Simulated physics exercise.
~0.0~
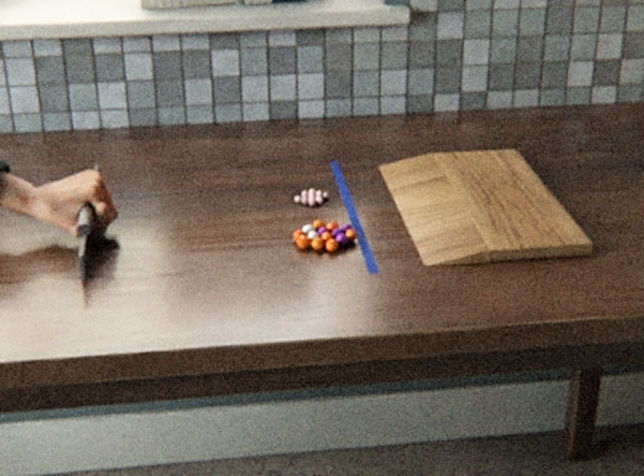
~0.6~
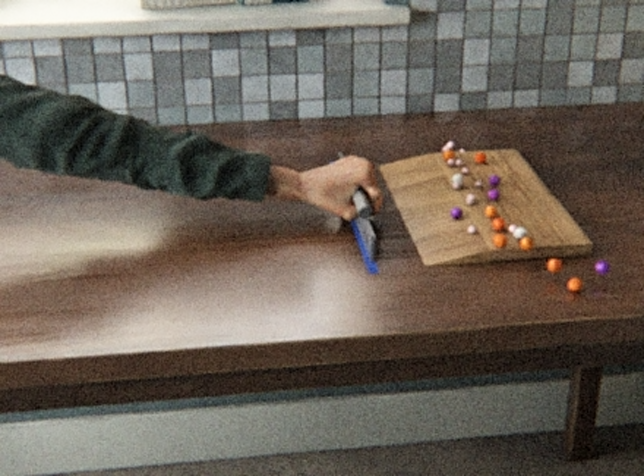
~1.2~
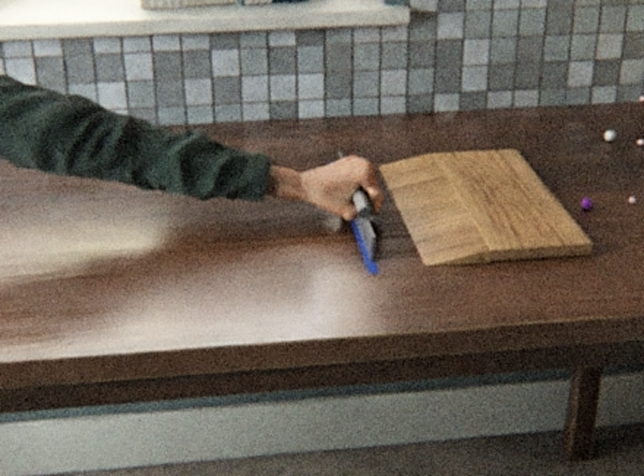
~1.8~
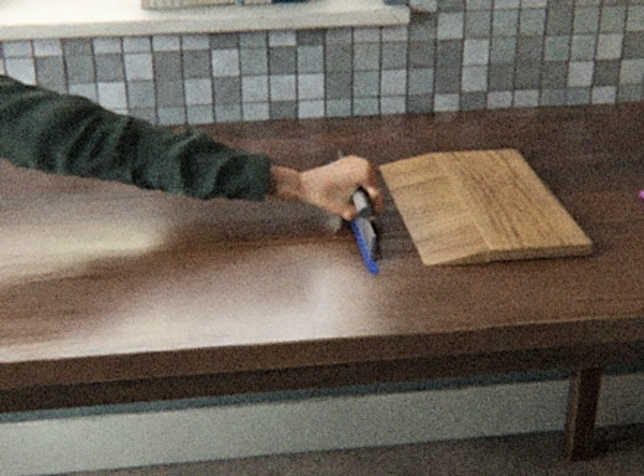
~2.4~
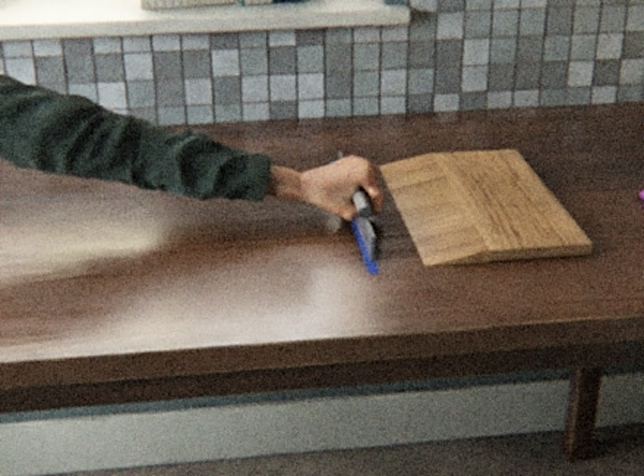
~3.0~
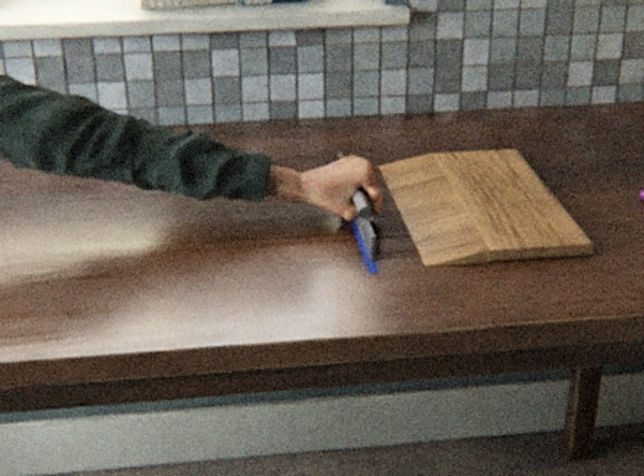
At the start, a hand at the left of a dark wooden table holds a scraper, with a small pale pink cluster and a nearer cluster of orange, purple and white beads lying beside a strip of blue tape. The scraper sweeps right and stops at the tape, the green-sleeved arm stretched behind it. The beads scatter over the low wooden wedge, a few rolling past its near right corner. Soon the wedge is clear, and the last visible beads move off toward the right edge. Finally, both portions are past the top, while the hand keeps the scraper still at the tape.
